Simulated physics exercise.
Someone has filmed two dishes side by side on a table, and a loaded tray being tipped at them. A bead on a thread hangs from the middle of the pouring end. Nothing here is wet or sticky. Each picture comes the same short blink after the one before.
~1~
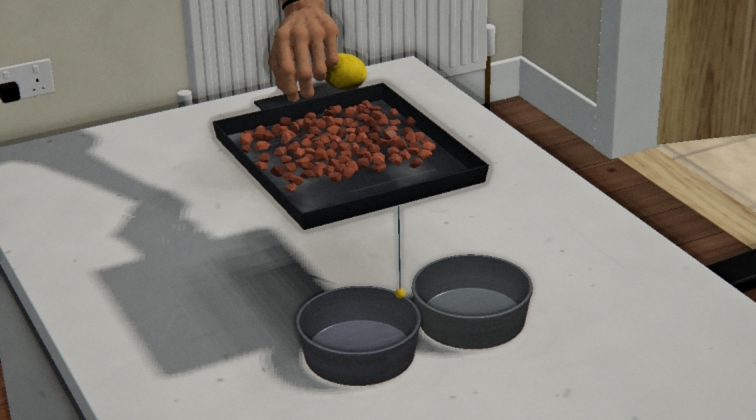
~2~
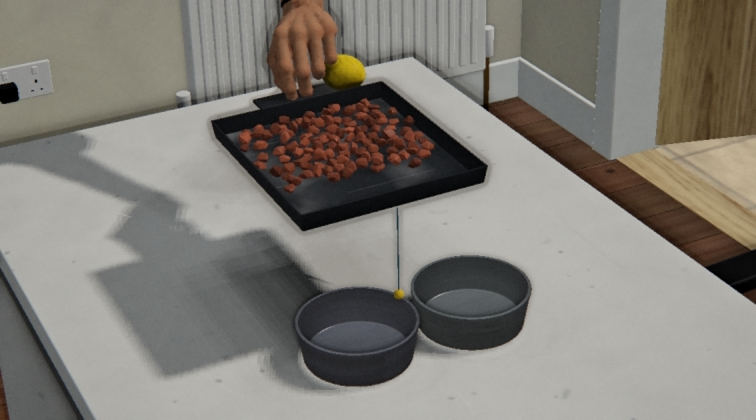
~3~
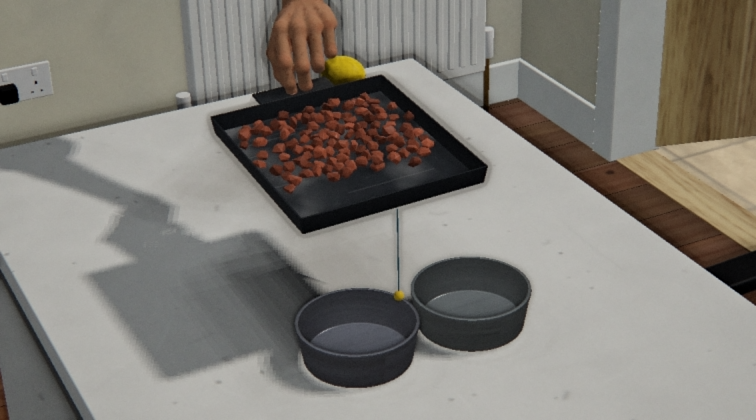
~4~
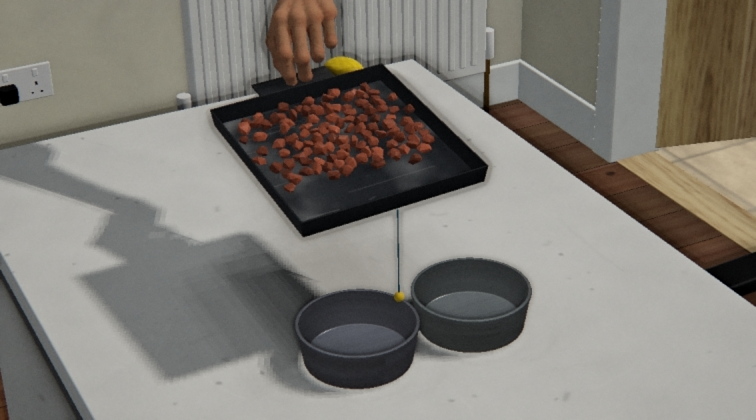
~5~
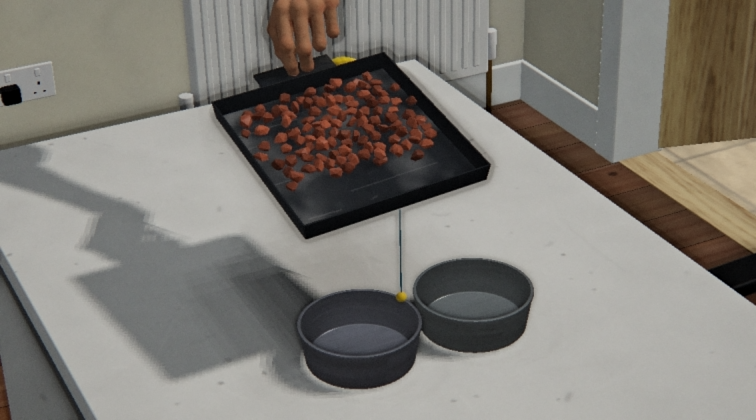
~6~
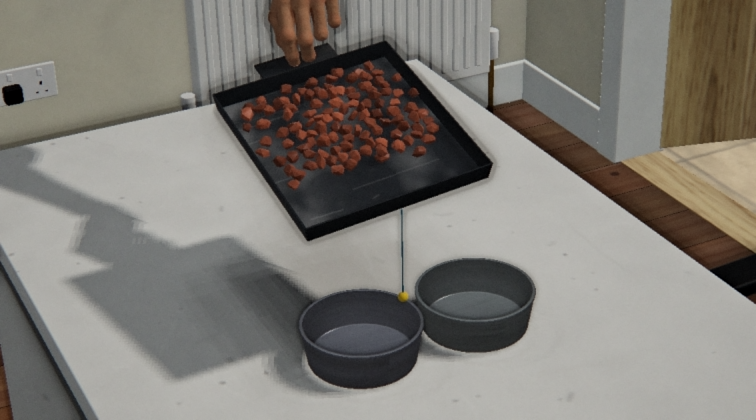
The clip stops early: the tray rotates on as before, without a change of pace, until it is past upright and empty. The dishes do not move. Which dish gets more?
The left one ends fuller.
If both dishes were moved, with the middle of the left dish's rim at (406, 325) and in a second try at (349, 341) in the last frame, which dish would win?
The first try: The left dish. The second: The left one.
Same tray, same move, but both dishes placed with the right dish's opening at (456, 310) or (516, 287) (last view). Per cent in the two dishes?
Roughly 90 per cent, and 30 per cent.
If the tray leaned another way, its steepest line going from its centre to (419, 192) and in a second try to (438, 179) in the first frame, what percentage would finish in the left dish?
About 0 and 0 per cent.
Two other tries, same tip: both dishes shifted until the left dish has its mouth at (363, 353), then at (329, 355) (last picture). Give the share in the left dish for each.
Near 80 % and 90 %.
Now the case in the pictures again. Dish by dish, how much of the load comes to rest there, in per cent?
For the left dish some 70 %, for the right dish some 0 %.
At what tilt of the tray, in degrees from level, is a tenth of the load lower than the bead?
Around 70° of tilt.
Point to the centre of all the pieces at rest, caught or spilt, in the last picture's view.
Near (353, 365).
Soon, tray tipped steeply; nearly all on the tray; a stray few outside both; a small part in the air.
A while on, tray tipped past a quarter turn; about a third on the tray; about a quarter in the left dish; about a quarter outside both; a small part in the air.
Towards the end, tray tipped past a quarter turn; about two thirds in the left dish; about a quarter outside both.
Finally, tray tipped past a quarter turn; about two thirds in the left dish; none in the right dish; about a quarter outside both.
